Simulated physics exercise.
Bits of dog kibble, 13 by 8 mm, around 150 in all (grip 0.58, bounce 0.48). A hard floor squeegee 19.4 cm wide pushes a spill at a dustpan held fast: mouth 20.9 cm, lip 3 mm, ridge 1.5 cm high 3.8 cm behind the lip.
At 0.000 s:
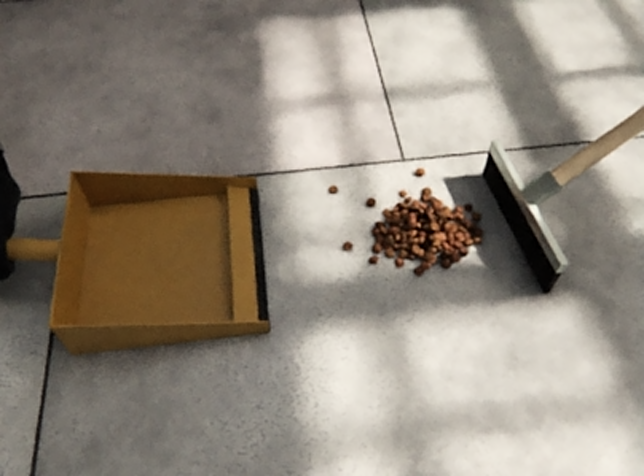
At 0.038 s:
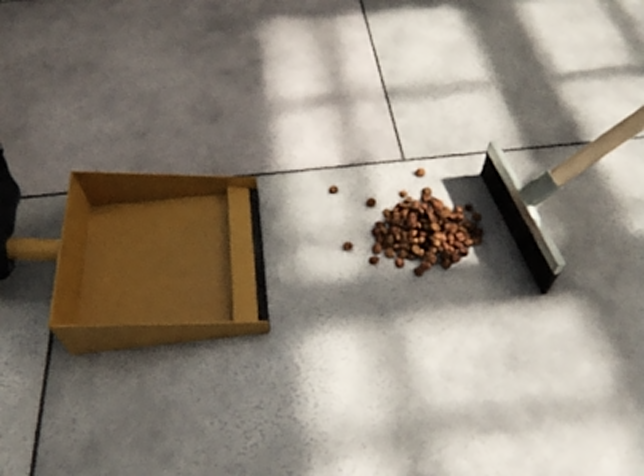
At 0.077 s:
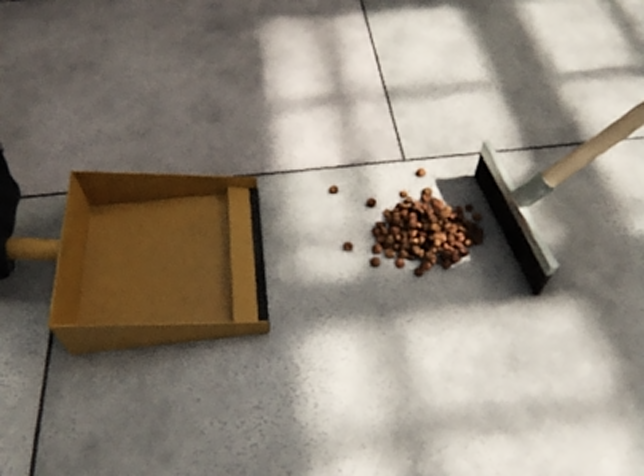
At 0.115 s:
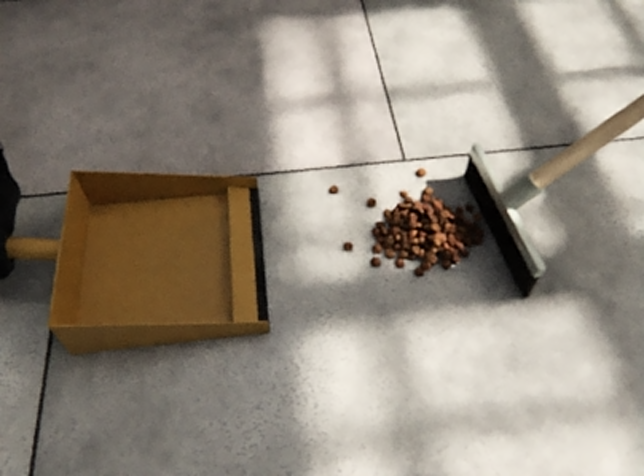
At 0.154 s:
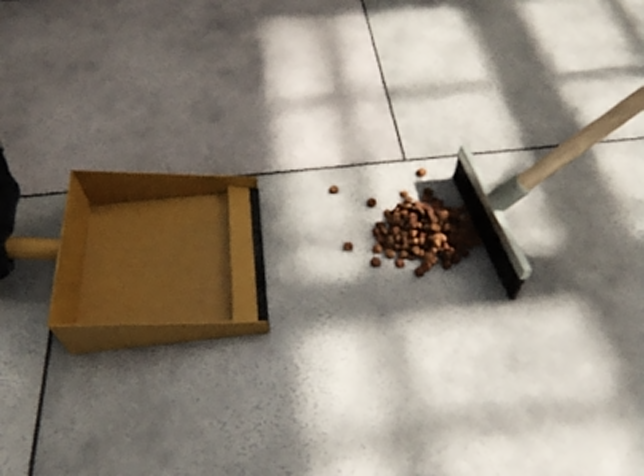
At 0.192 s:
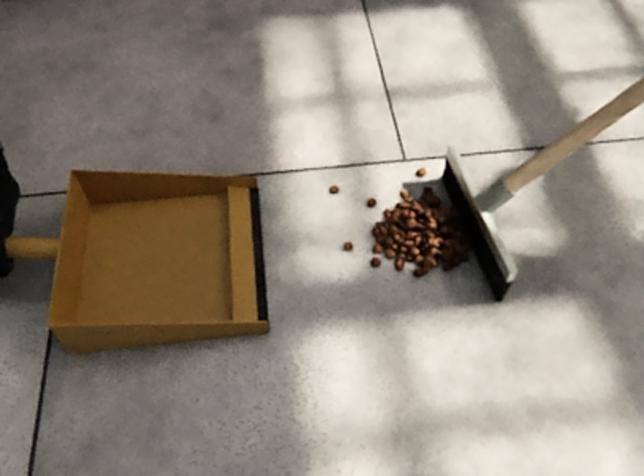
At first, a pile of brown kibble sits on a gray tiled floor between a tan dustpan on the left and a squeegee on the right. The squeegee slides a short way left, closes the gap, and presses into the pile's right side, nudging pieces together while the dustpan stays still.
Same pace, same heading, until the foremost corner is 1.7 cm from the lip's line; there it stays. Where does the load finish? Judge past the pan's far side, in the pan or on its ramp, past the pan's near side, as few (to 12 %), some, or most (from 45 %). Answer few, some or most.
Past the pan's far side: Few; in the pan or on its ramp: Some; past the pan's near side: Few.
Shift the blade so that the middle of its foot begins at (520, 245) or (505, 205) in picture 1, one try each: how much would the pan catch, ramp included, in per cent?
Some 35 and 35 per cent.
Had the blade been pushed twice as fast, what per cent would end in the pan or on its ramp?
In that case some 45 per cent.
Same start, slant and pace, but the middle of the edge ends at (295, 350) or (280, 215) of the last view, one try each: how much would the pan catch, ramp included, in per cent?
About 15 and 25 per cent.
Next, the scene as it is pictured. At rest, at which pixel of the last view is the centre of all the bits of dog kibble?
Near (264, 255).
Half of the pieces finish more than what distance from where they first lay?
About 20 cm.
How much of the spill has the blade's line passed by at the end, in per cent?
Some 5 per cent.
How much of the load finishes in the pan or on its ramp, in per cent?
About 40 per cent.
After 0.47 s, middle of the blade 14 cm from the lip; 0 % over the lip, far side 0 %, near side 0 %.
After 0.65 s, middle of the blade 7 cm from the lip; 0 % over the lip, far side 0 %, near side 0 %.
After 0.95 s, middle of the blade 3 cm from the lip; 40 % over the lip, far side 0 %, near side 5 %.
By 1.4 s all is still; far side 0 %, pan 40 %, near side 5 %, in front of the lip or behind the blade 60 %.
